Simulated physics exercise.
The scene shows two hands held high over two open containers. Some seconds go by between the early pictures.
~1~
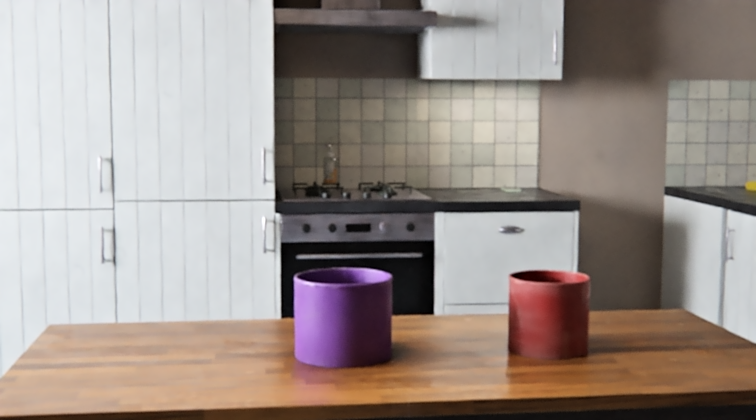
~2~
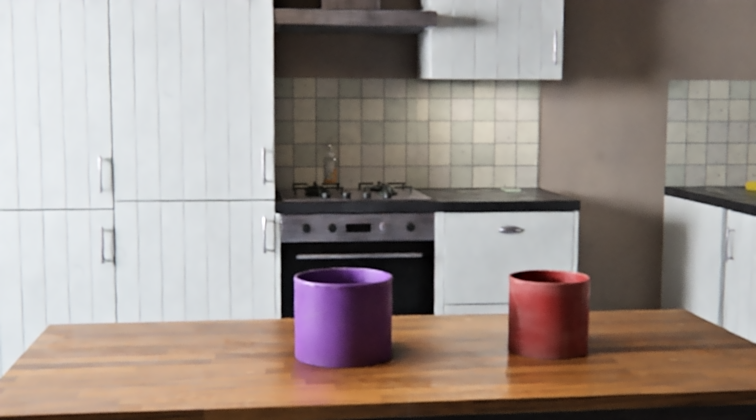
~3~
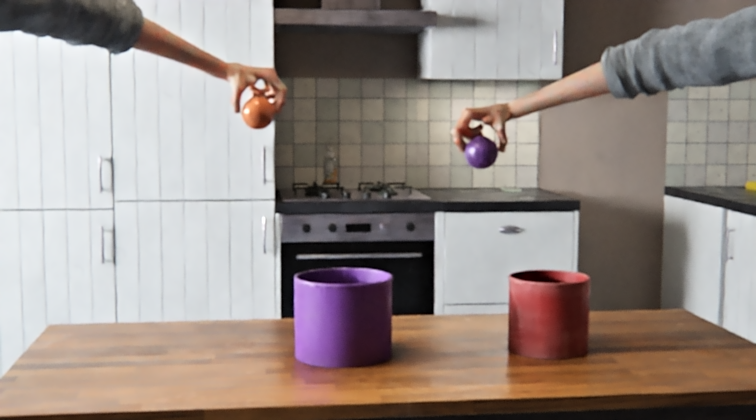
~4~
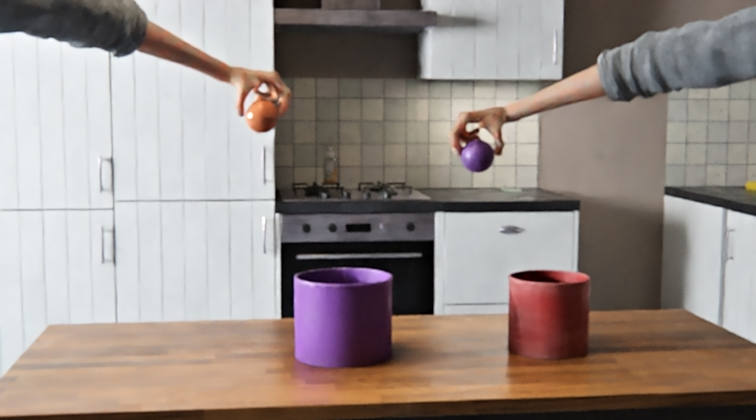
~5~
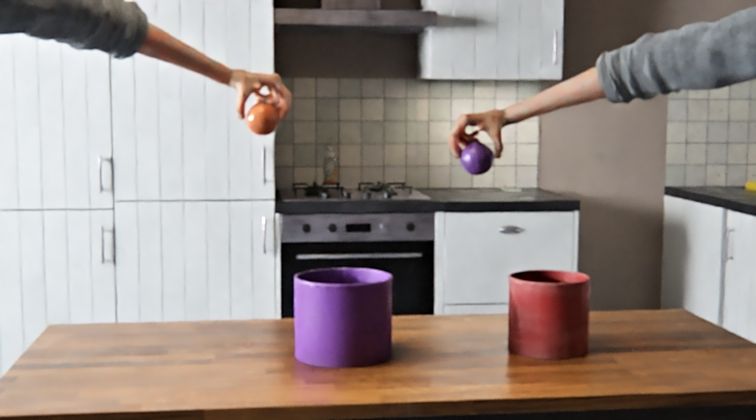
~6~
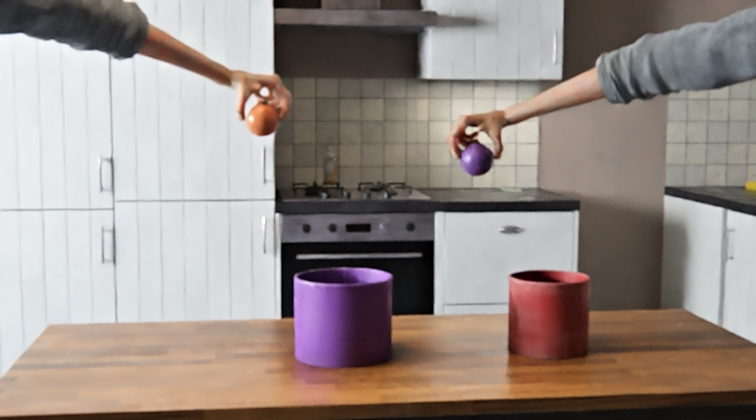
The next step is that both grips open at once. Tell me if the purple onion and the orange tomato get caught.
Result: Purple onion off target; orange tomato off target.
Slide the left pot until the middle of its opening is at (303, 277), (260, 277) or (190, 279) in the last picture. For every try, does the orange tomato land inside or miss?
In, In, Out.
Then, 0.20 s past the last view, purple onion in the air near (476, 219); orange tomato in the air near (263, 182).
Finally, the purple onion ends up outside, near (475, 335); the orange tomato ends up outside, near (265, 342).
